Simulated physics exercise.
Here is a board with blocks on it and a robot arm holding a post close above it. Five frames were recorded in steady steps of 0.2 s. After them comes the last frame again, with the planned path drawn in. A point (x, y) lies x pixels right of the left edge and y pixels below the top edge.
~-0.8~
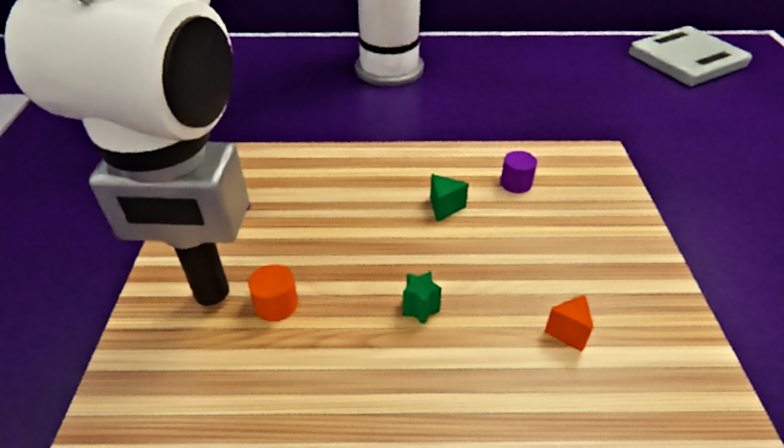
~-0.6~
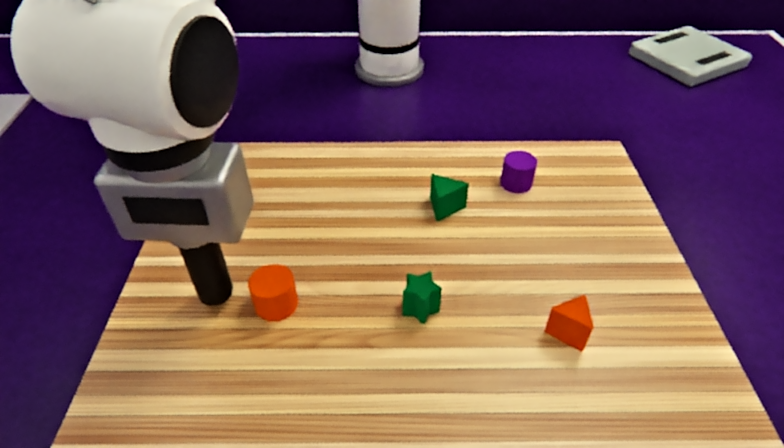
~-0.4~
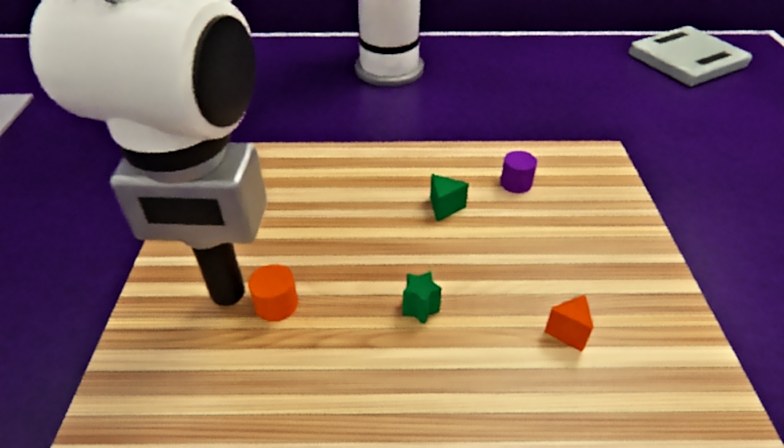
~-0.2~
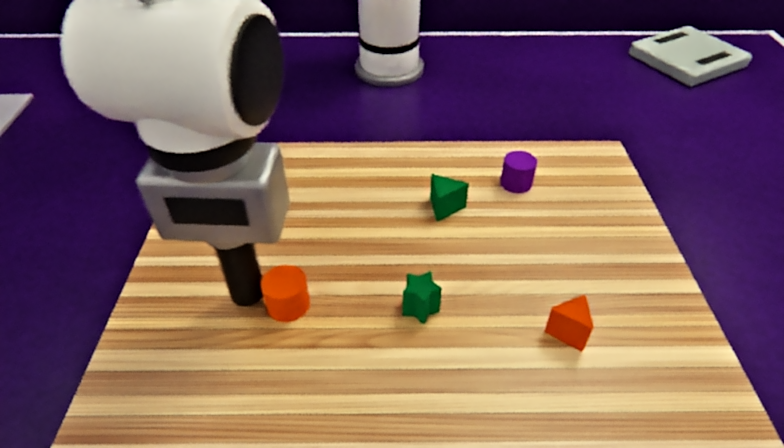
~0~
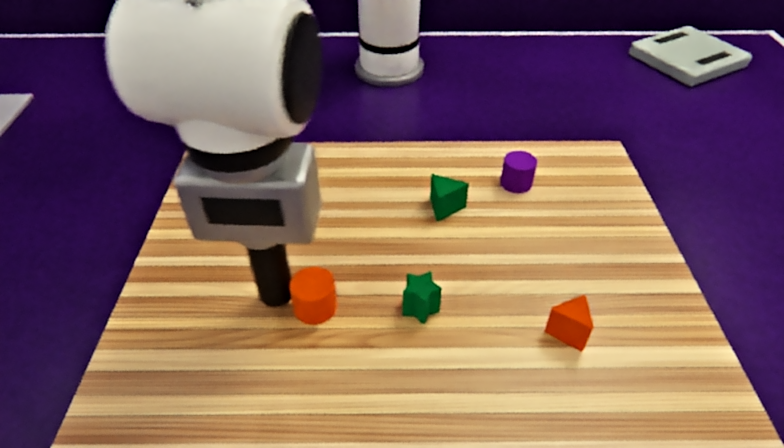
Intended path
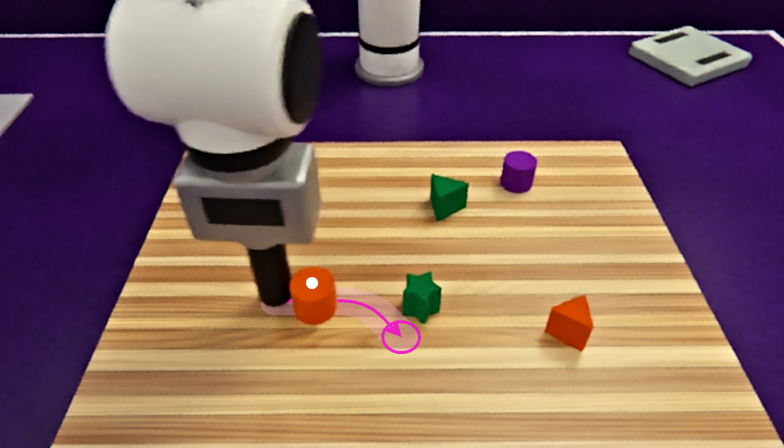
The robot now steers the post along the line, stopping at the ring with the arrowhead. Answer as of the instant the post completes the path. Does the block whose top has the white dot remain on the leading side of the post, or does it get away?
Ahead.
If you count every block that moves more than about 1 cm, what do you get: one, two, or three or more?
Going by the path, two blocks will move.
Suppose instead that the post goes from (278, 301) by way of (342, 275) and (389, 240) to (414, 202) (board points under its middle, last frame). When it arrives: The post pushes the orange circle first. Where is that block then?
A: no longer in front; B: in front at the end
Answer: A.
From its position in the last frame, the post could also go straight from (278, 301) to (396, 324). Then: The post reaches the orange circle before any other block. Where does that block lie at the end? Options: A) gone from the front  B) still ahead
B: Still ahead.
The line goes from (278, 301) via (325, 301) and (370, 308), ending at (401, 337); the dot is on the orange circle.
On the path given first. One third of the way, post (325, 294); orange circle (360, 289).
Two thirds of the way, post (369, 301); orange circle (402, 303); green star block (432, 287), turned 45° anticlockwise.
At the end, post (401, 330); orange circle (442, 329); green star block (438, 288), turned 70° anticlockwise.
